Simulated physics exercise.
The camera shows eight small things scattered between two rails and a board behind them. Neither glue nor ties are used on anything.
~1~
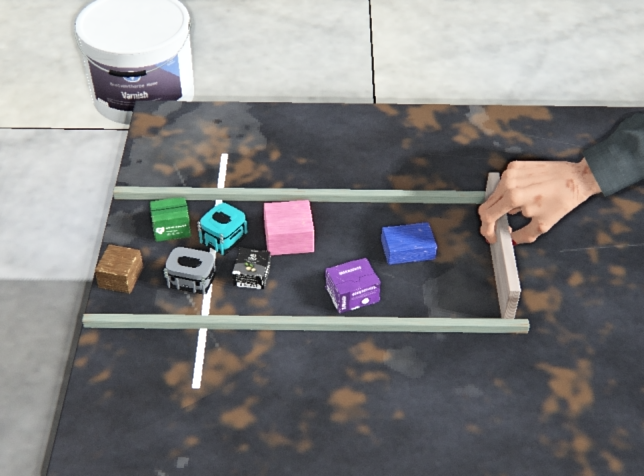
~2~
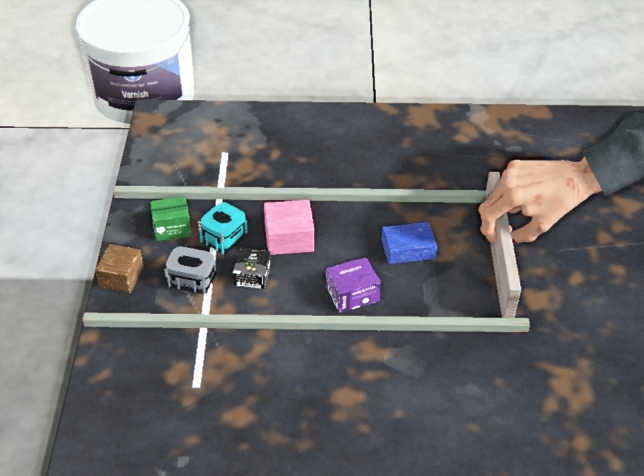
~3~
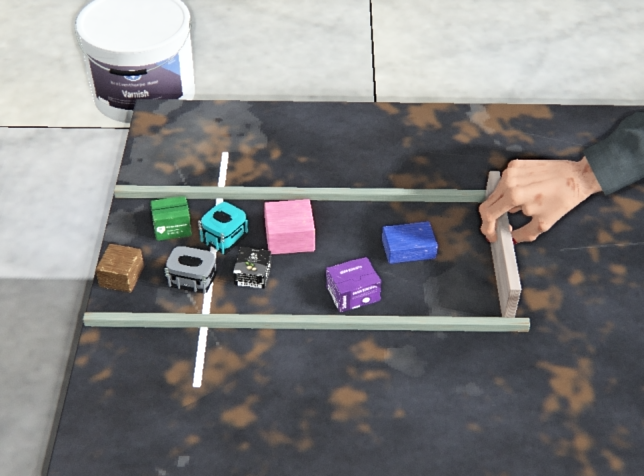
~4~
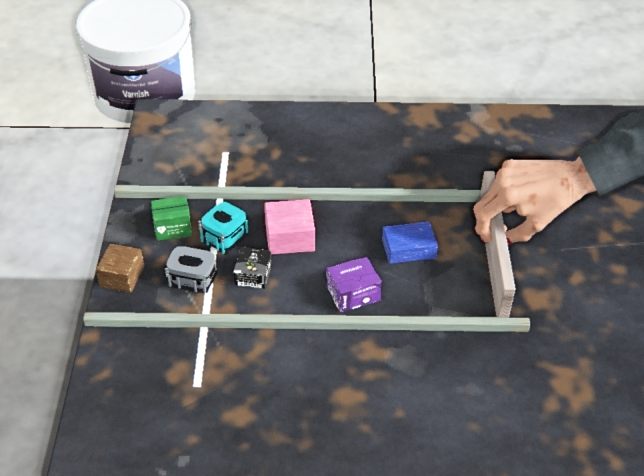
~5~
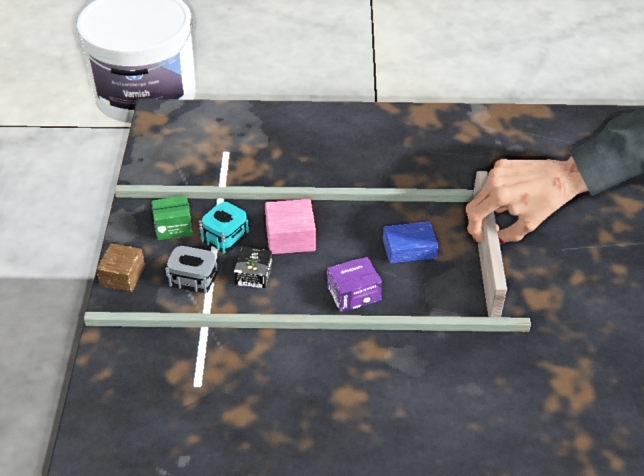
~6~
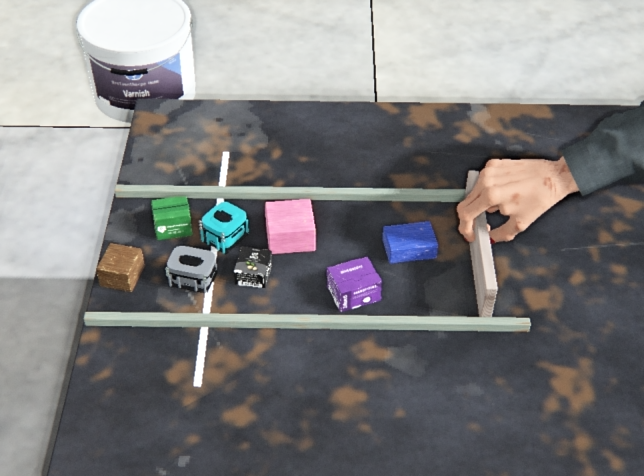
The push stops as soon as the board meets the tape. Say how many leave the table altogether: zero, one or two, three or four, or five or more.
The number that tip off is going to be at least one but under three.
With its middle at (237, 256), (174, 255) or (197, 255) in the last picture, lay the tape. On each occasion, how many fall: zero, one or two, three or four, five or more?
In turn: One or two, 3 or 4, three or four.
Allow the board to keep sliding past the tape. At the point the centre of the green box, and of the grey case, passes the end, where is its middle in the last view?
Near (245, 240) in the first case, near (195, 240) in the other.
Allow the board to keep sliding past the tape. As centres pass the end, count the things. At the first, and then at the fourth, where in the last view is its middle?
Near (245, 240) first, near (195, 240) second.
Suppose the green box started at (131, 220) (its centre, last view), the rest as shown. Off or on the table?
Result: It tips off.
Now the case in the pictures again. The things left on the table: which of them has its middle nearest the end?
The one is the turquoise case.
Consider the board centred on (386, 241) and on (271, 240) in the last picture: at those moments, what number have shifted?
First 1, then 7.
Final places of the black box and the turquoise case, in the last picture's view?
First object about (150, 266); second object about (105, 229).
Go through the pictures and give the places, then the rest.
In the first picture, brown block (119, 269); green box (170, 219); grey case (191, 271); board (501, 244); tape (212, 257).
In the second picture, green box (171, 218); turquoise case (223, 228).
In the third picture, grey case (192, 270); pink block (289, 227).
In the fourth picture, brown block (120, 268); board (495, 243).
In the fifth picture, green box (172, 218); blue block (410, 242).
In the sixth picture, brown block (121, 267); green box (172, 218); grey case (192, 269); board (480, 243); tape (213, 255).
A little later, none off yet; brown block at rest near (121, 267); green box at rest near (172, 218); grey case at rest near (192, 269).
Next, none off yet; brown block moving near (113, 267); green box shifted well along near (111, 214); grey case shifted about its own width near (151, 268).
When it is over, the number that fall off is one or two; down, green box and brown block.
